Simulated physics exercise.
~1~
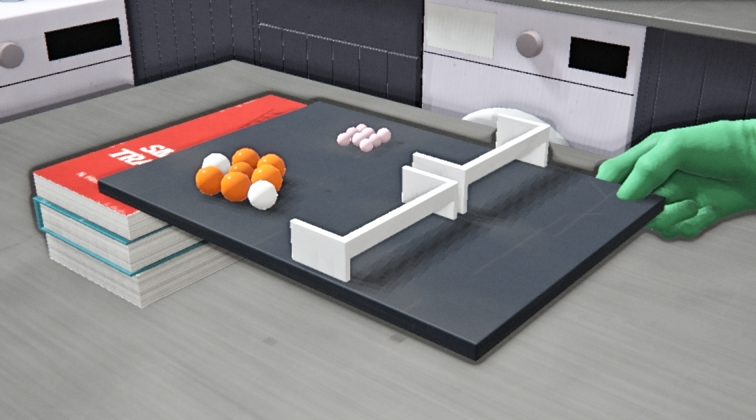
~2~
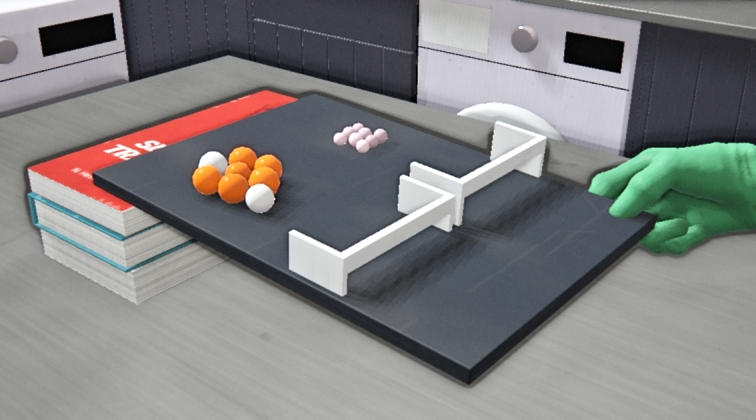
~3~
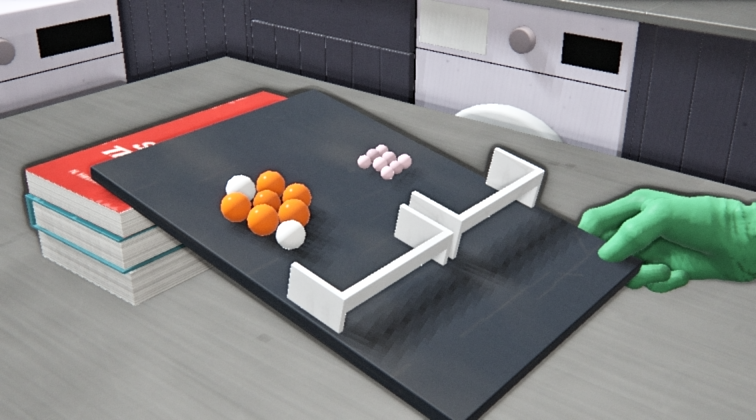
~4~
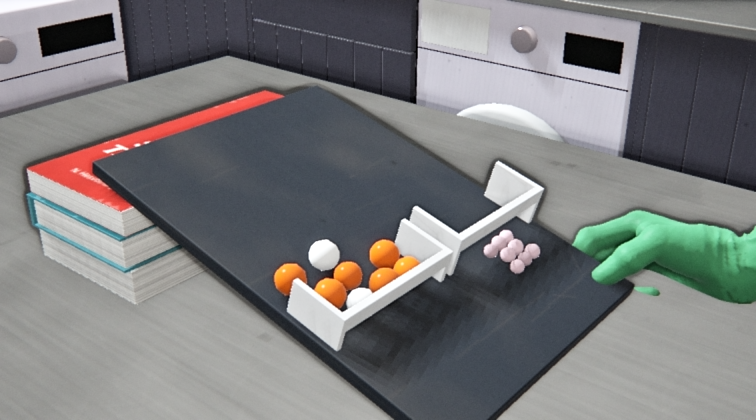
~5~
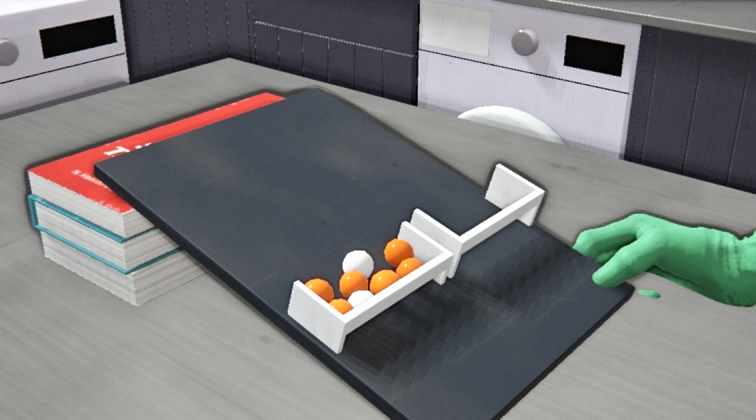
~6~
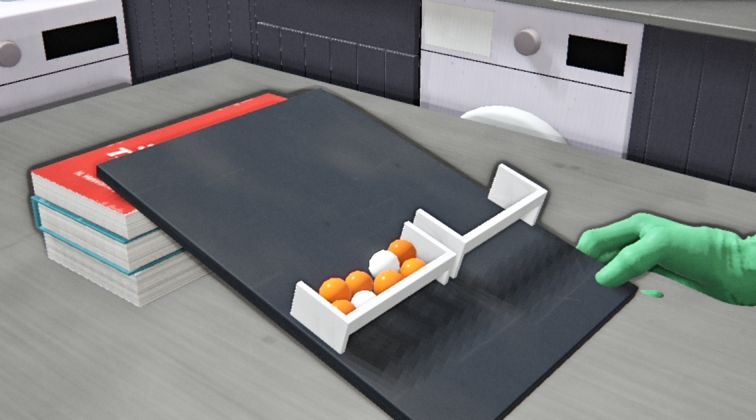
On a kitchen counter, a board tilts; orange and white balls stop, pink ones slip past.
